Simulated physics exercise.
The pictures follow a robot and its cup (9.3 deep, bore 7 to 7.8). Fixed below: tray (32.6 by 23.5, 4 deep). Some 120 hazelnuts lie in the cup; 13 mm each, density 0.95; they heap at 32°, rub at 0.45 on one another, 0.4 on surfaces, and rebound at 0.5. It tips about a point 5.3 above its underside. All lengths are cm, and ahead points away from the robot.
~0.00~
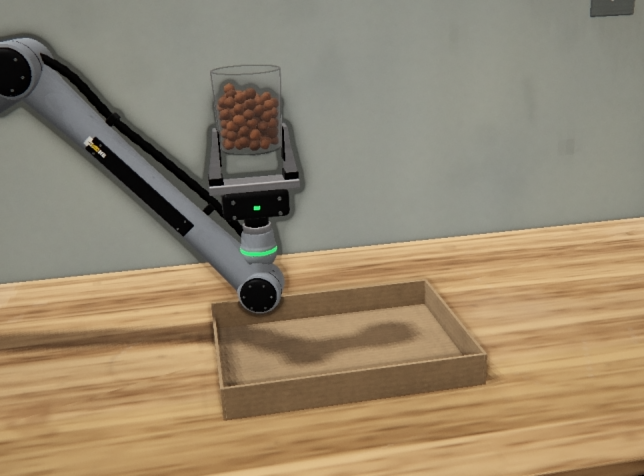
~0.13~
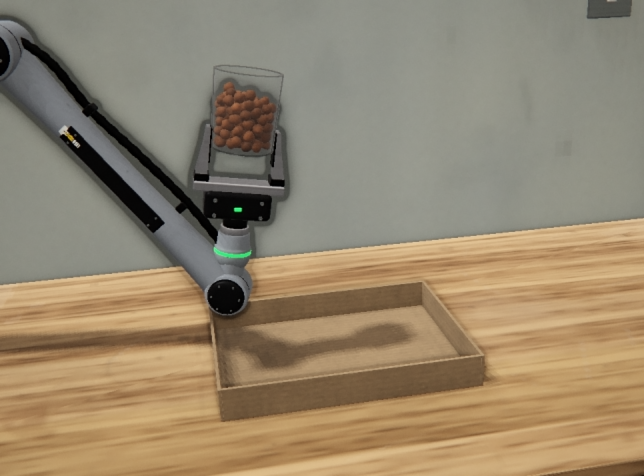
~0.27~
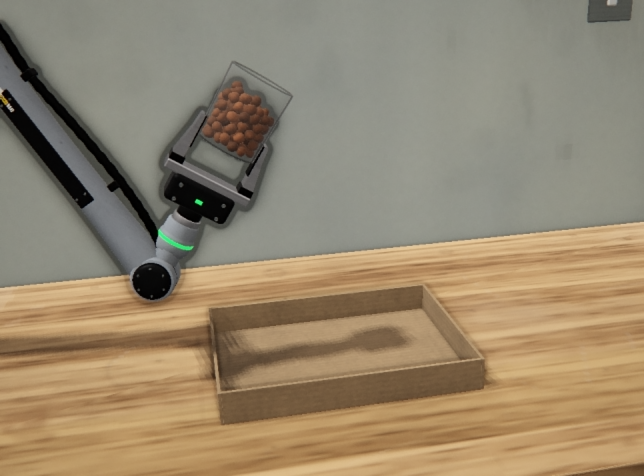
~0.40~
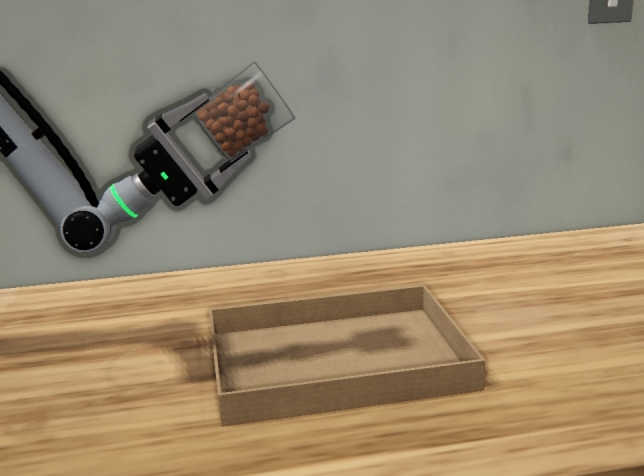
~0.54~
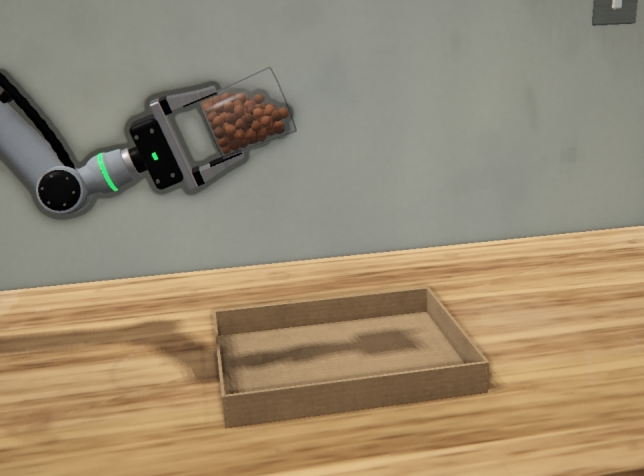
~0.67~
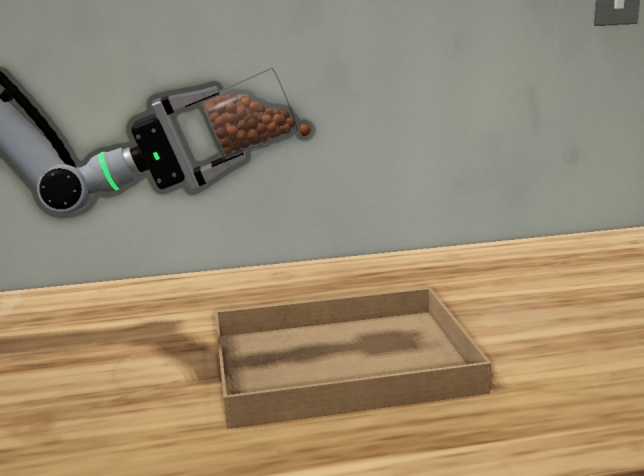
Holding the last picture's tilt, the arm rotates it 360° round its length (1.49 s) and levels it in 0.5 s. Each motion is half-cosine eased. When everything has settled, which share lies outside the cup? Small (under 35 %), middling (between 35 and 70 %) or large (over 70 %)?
Outside the cup the share is small, under 35 %.
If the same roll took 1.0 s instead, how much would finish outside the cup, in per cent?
In that case some 15 per cent.
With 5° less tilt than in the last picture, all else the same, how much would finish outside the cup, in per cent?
In that case some 10 per cent.
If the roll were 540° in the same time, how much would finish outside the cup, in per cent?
Then about 20 per cent.
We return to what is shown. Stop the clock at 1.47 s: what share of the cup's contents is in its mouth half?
Roughly 35 per cent.
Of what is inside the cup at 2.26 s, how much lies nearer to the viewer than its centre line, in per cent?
Some 40 per cent.
After 1.47 s, tipped 72°, highest piece 38 above the table; 112 in the cup, 2 in the tray, 4 in flight or on a rim.
After 2.26 s, tipped 65°, highest piece 37 above the table; 98 in the cup, 18 in the tray, 2 in flight or on a rim.
After 2.86 s, upright, highest piece 38 above the table; 97 in the cup, 21 in the tray.
After 3.56 s, upright, highest piece 38 above the table; 97 in the cup, 21 in the tray.
At rest, 97 in the cup, 21 in the tray. That is 18 % outside the cup.
